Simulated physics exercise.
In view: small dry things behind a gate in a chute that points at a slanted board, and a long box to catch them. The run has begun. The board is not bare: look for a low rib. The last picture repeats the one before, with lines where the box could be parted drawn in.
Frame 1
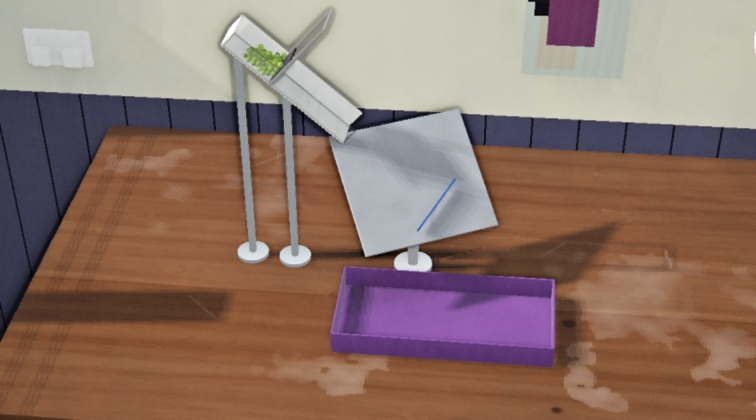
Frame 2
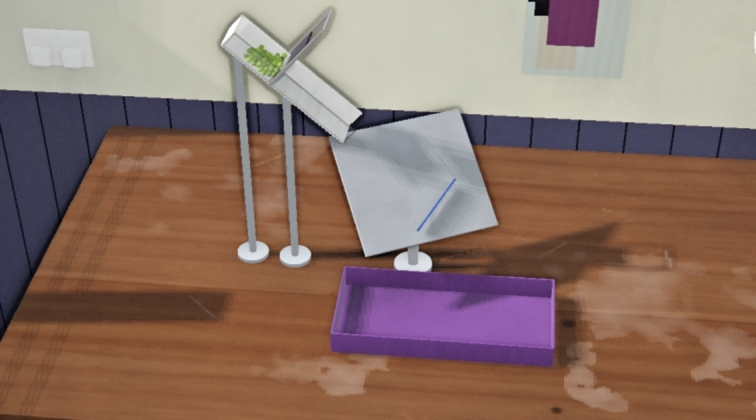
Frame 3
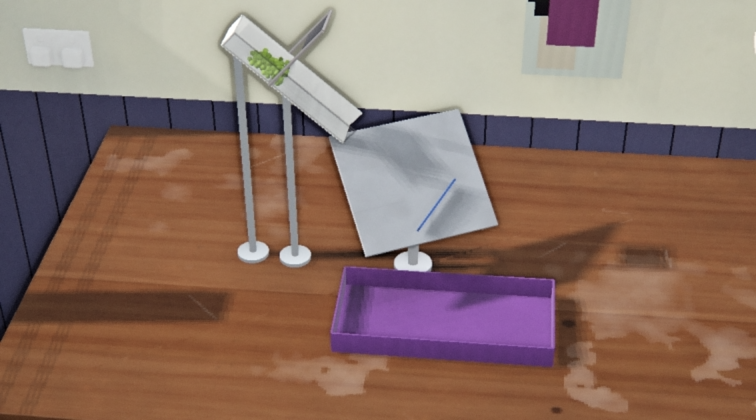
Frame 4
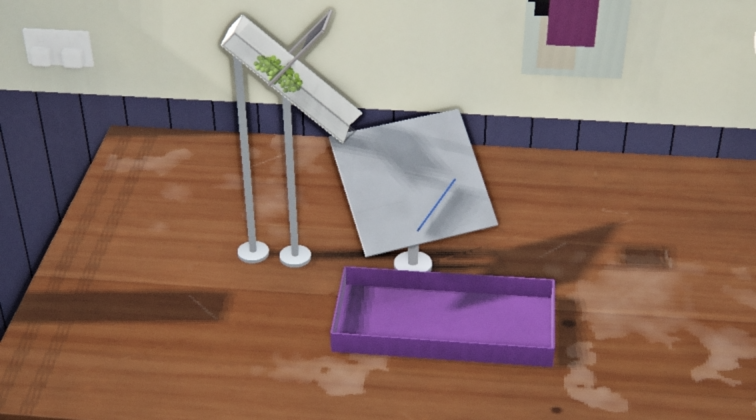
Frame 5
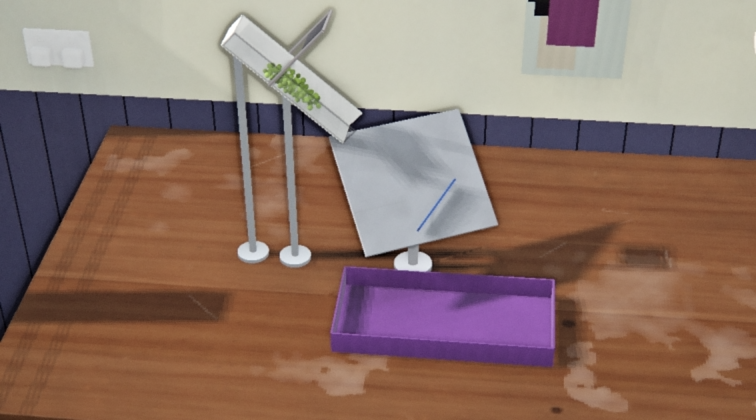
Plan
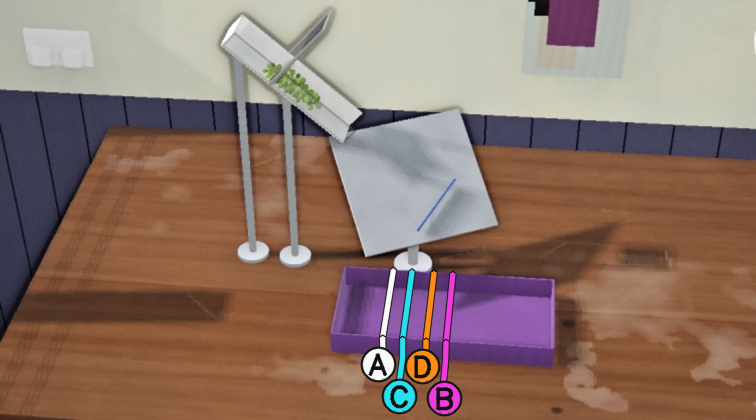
Green peas slide down a sloping chute past a raised gate, above a tilted grey board.
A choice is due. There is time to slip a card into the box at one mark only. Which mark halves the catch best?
Best: C.
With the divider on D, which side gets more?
The left side.
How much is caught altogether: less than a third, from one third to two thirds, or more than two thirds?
About that: More than two thirds.
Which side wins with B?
More lands on the left.
On the marked copy, line A crosses the front rim at (382, 337); line B crosses the front rim at (446, 341); line C crosses the front rim at (402, 338); line D crosses the front rim at (426, 339).
Choosing A, of what is caught, a small part on the left of the divider, nearly all on the right.
Choosing B, of what is caught, nearly all on the left of the divider, a small part on the right.
Choosing C, of what is caught, about half on the left of the divider, about half on the right.
Choosing D, of what is caught, nearly all on the left of the divider, a small part on the right.
